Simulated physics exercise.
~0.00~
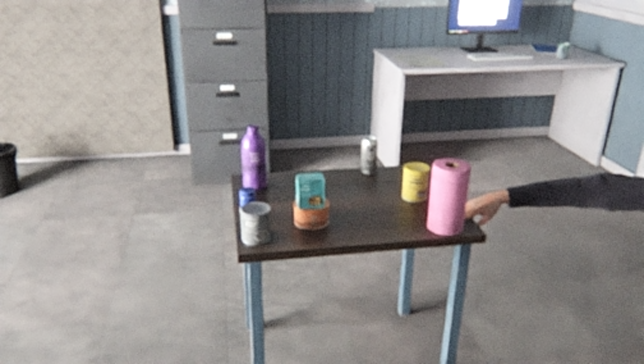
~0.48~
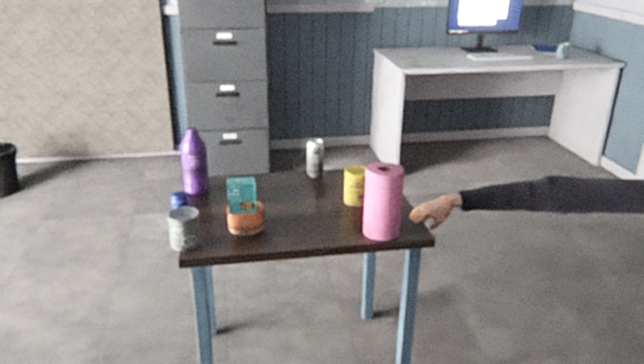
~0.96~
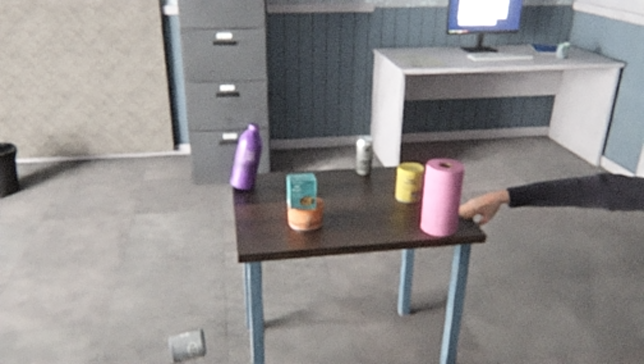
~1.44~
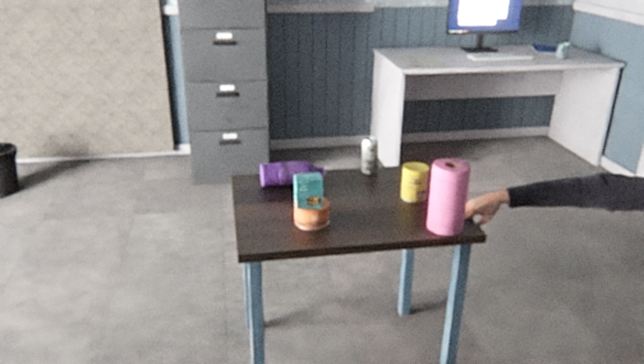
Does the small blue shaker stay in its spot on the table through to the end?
No, the blue shaker does not keep its spot. It is gone from the tabletop once the table has been jerked back to the right.
A small dark-topped table with pale blue legs, crowded with containers, slides to the left as a hand at its right edge moves with it. The table is then jerked back to the right, to about where it began. The small blue shaker and the grey tin at the left edge do not stay on, and the tin is seen down beside the table, near the floor. The purple bottle tips and falls onto its side on the tabletop. At the end, the pink roll, yellow tin, white can, turquoise packet and orange tub still stand in place, with the hand beside the table.
